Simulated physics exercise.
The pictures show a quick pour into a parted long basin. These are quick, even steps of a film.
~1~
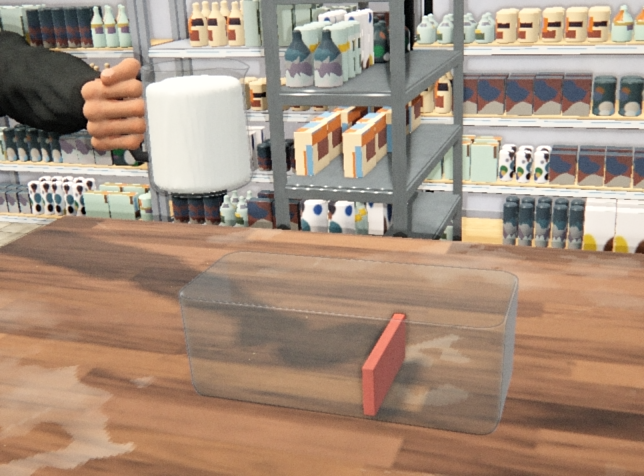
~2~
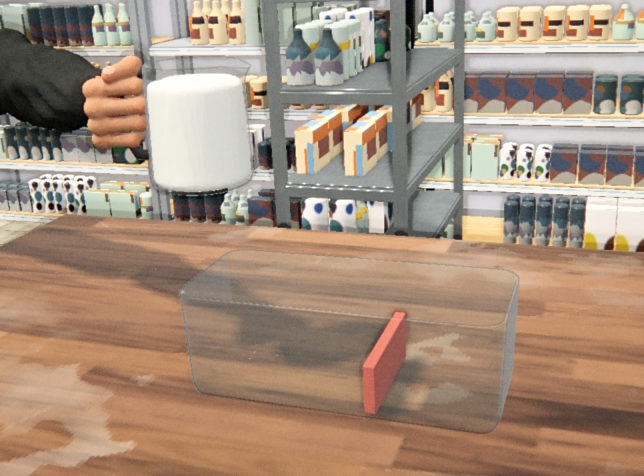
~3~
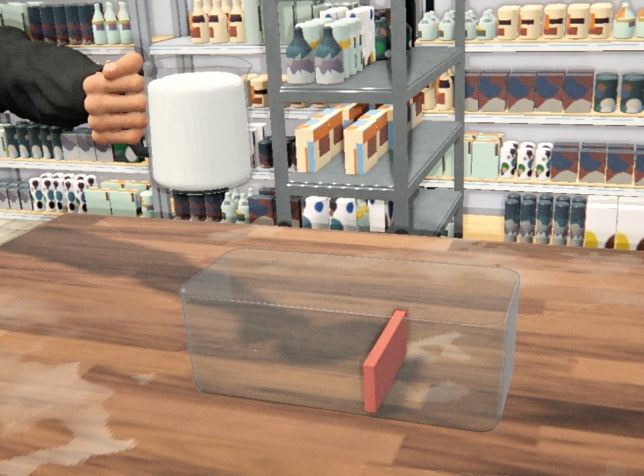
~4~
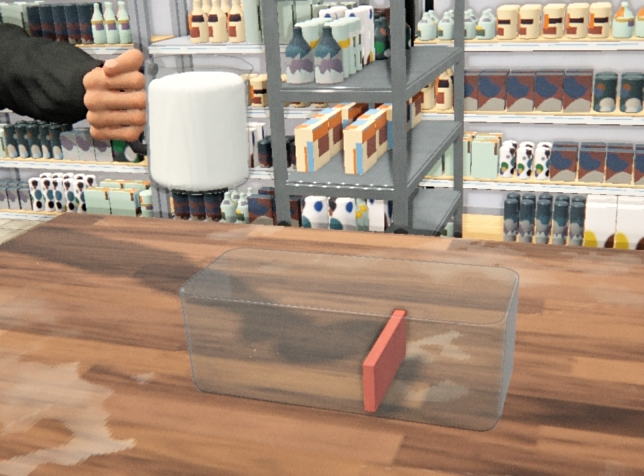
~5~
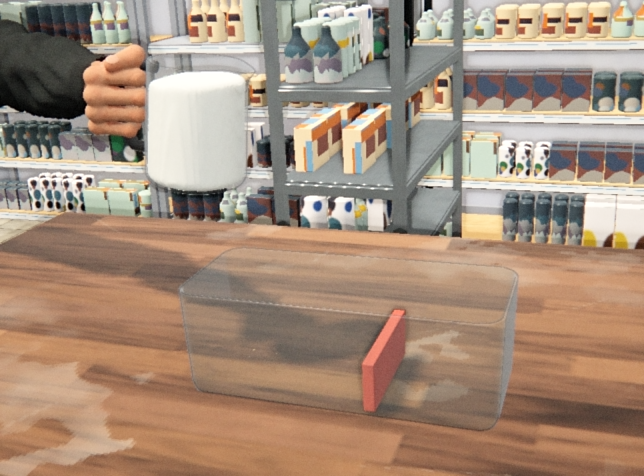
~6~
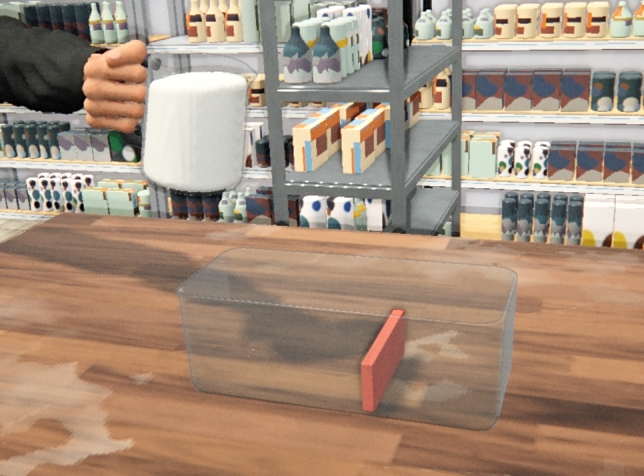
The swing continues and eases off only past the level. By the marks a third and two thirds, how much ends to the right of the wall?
The share right of the wall is under a third.
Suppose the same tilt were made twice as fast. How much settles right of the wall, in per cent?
Close to 5 per cent.
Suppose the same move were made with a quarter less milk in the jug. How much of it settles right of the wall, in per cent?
About 5 per cent.
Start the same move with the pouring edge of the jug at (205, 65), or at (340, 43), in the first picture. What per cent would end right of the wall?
In turn 5 and 90 in a hundred.
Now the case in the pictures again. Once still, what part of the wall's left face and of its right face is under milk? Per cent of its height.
The left part 50 per cent, the right part 0.
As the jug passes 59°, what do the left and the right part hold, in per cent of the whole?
The left part 0 per cent, the right part 0.
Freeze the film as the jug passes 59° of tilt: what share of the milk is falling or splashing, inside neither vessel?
About 10 per cent.
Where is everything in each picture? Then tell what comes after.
In the first frame, tilt 0°; pouring edge (247, 67); surface from (155, 83) to (239, 83); the long basin's rim runs from (204, 274) to (511, 301); the wall's top is at (385, 341).
In the second frame, tilt 0°; pouring edge (249, 66); surface from (157, 81) to (240, 82).
In the third frame, tilt 2°; pouring edge (250, 66); surface from (159, 80) to (242, 81).
In the fourth frame, tilt 4°; pouring edge (252, 68); surface from (158, 80) to (243, 81).
In the fifth frame, tilt 7°; pouring edge (254, 71); surface from (159, 80) to (244, 80).
In the sixth frame, tilt 11°; pouring edge (256, 76); surface from (159, 84) to (247, 82).
A moment on, the jug is tipped part way and 87 per cent is still to pour, 2 is left of the wall and 0 right of it.
Next, the jug is tipped on its side and 41 per cent is still to pour, 37 is left of the wall and 0 right of it.
Then the jug is tipped right over and 8 per cent is still to pour, 82 is left of the wall and 2 right of it.
Later the jug is tipped right over and 1 per cent is still to pour, 93 is left of the wall and 3 right of it.
Finally, 94 per cent lies left of the wall, 3 right of it and 3 outside.
